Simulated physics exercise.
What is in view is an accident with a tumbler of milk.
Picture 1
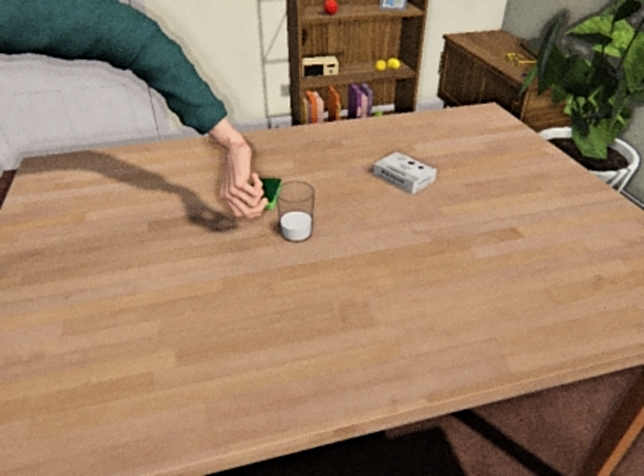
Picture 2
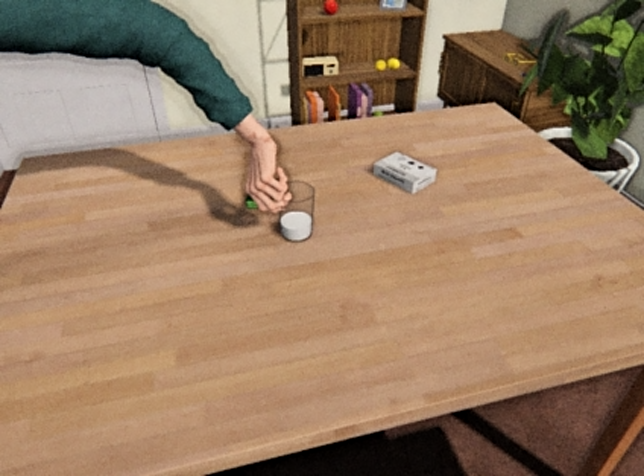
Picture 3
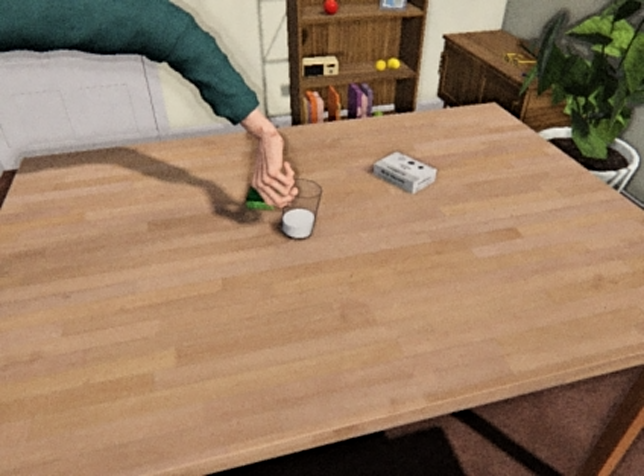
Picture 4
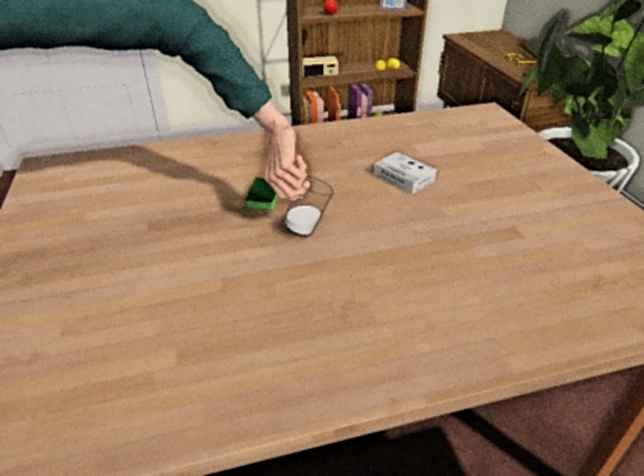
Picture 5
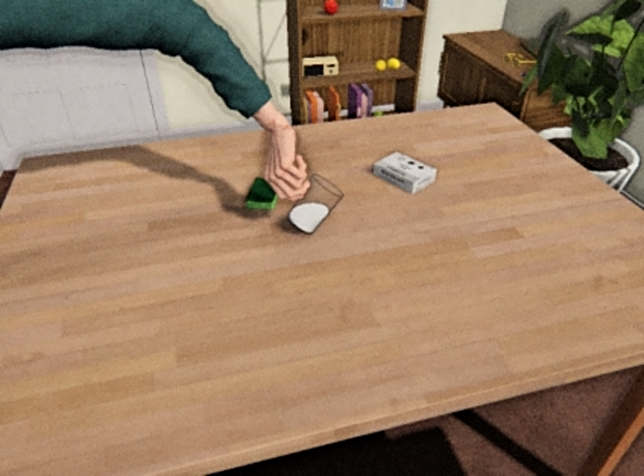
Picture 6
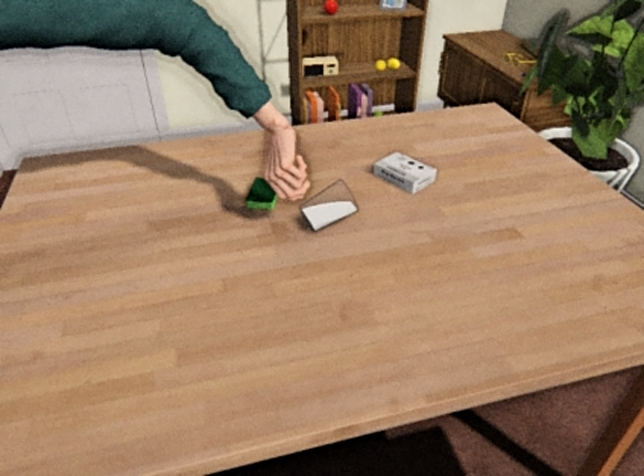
At the start, a glass with a little milk stands upright on a wooden table beside a green sponge, a small packet to the right. A hand in a green sleeve pushes the glass rightward, and it tilts further and further, leaning steeply to the right with the milk slanting inside.
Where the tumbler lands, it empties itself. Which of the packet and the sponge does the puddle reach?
Packet becomes wet, sponge comes out dry.
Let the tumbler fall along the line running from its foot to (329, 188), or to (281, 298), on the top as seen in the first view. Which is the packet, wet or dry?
Try 1: Gets splashed. Try 2: Stays clear.
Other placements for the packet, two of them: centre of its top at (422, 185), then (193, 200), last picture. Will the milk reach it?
Try 1 - it gets hit; try 2 - it is not hit.
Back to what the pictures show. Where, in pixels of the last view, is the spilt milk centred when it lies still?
Roughly (441, 200).
Soon after, the puddle covers about as much as a plate; the packet is wet; the sponge is dry.
In the end, the puddle covers about as much as a plate; the packet is wet; the sponge is dry.
